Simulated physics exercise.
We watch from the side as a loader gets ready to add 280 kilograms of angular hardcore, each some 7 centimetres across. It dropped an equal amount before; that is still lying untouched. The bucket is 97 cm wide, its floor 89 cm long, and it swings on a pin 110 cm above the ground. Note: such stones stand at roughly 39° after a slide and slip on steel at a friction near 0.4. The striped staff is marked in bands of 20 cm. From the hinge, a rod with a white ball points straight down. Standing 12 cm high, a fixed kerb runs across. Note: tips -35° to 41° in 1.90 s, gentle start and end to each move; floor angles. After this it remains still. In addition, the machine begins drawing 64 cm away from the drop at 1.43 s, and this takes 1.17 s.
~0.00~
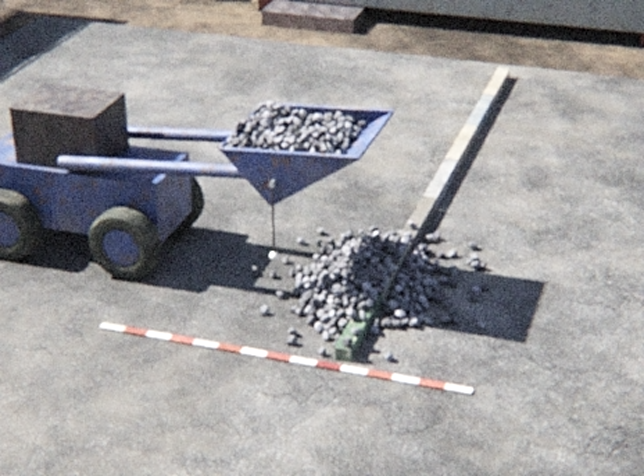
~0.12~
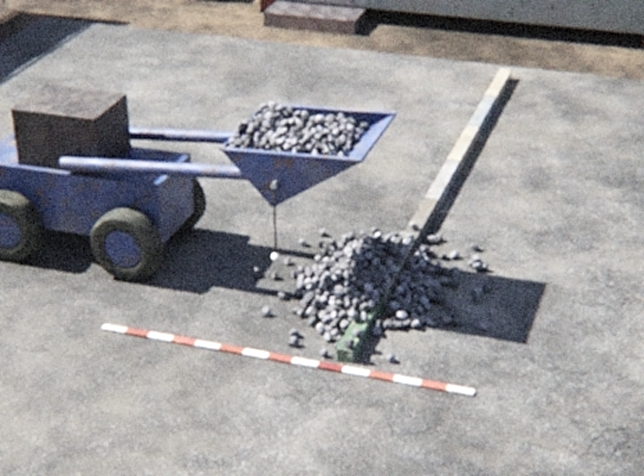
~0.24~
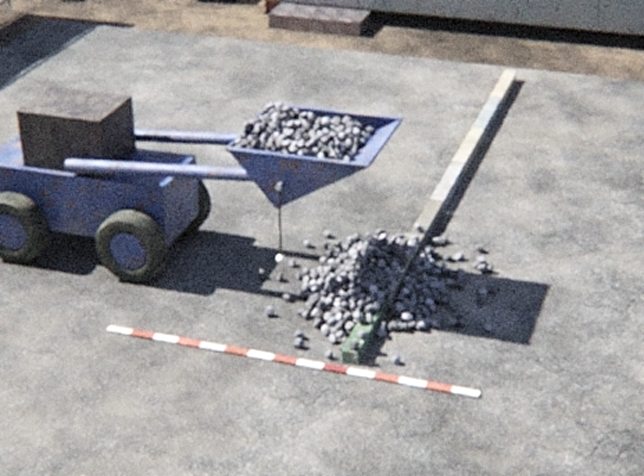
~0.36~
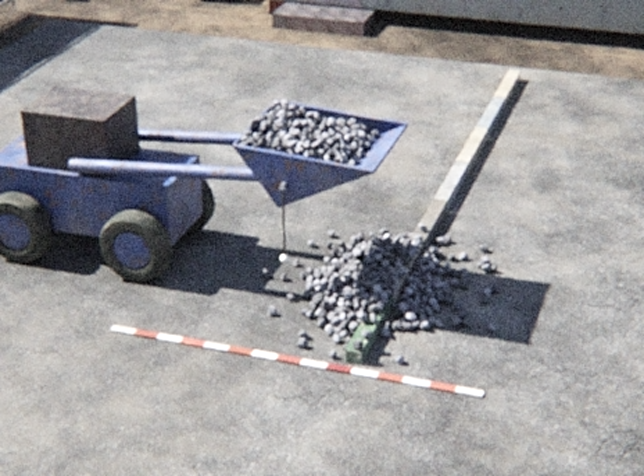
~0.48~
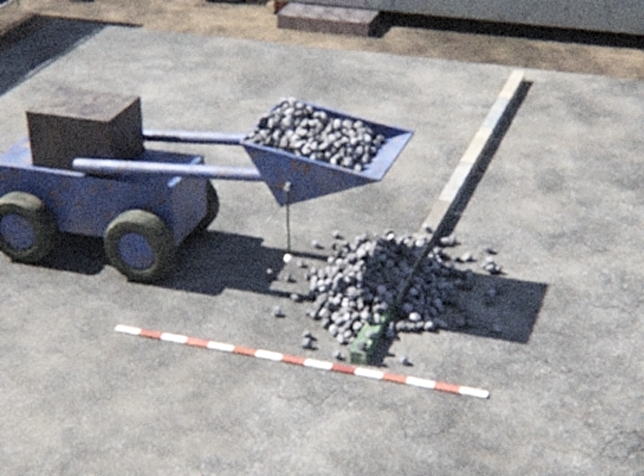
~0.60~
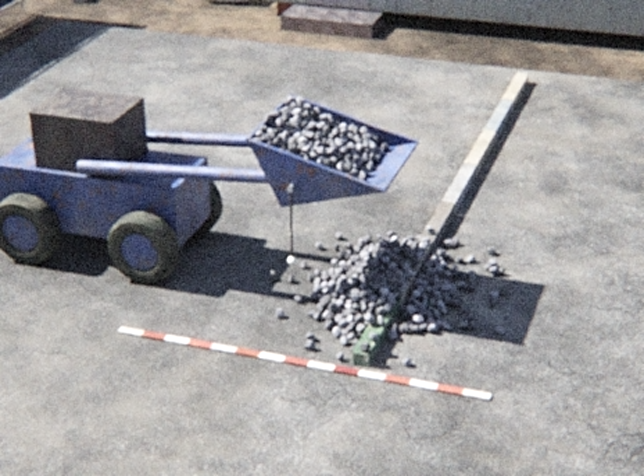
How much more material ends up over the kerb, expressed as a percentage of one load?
About 24 per cent of a load more.
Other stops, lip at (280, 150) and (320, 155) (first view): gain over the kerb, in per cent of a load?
The first would add around 0 per cent, the second around 0 per cent.
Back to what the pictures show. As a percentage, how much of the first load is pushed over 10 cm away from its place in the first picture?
Roughly 5 percent.
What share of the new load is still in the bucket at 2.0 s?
Estimate: 15 % remaining inside, roughly.
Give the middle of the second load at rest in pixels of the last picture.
(362, 276).
After 1.4 s the floor is at 29°; in per cent of one load, 100 in the bucket, 83 on this side of the kerb, 18 over the kerb; the foremost stones are at (491, 300).
After 2.0 s the floor is at 41°; in per cent of one load, 14 in the bucket, 155 on this side of the kerb, 31 over the kerb; the foremost stones are at (492, 300).
After 3.0 s the floor is at 41°; in per cent of one load, 0 in the bucket, 159 on this side of the kerb, 42 over the kerb; the foremost stones are at (499, 299).
After 5.6 s the floor is at 41°; in per cent of one load, 0 in the bucket, 159 on this side of the kerb, 42 over the kerb; the foremost stones are at (499, 299). Net gain over the kerb, 24.
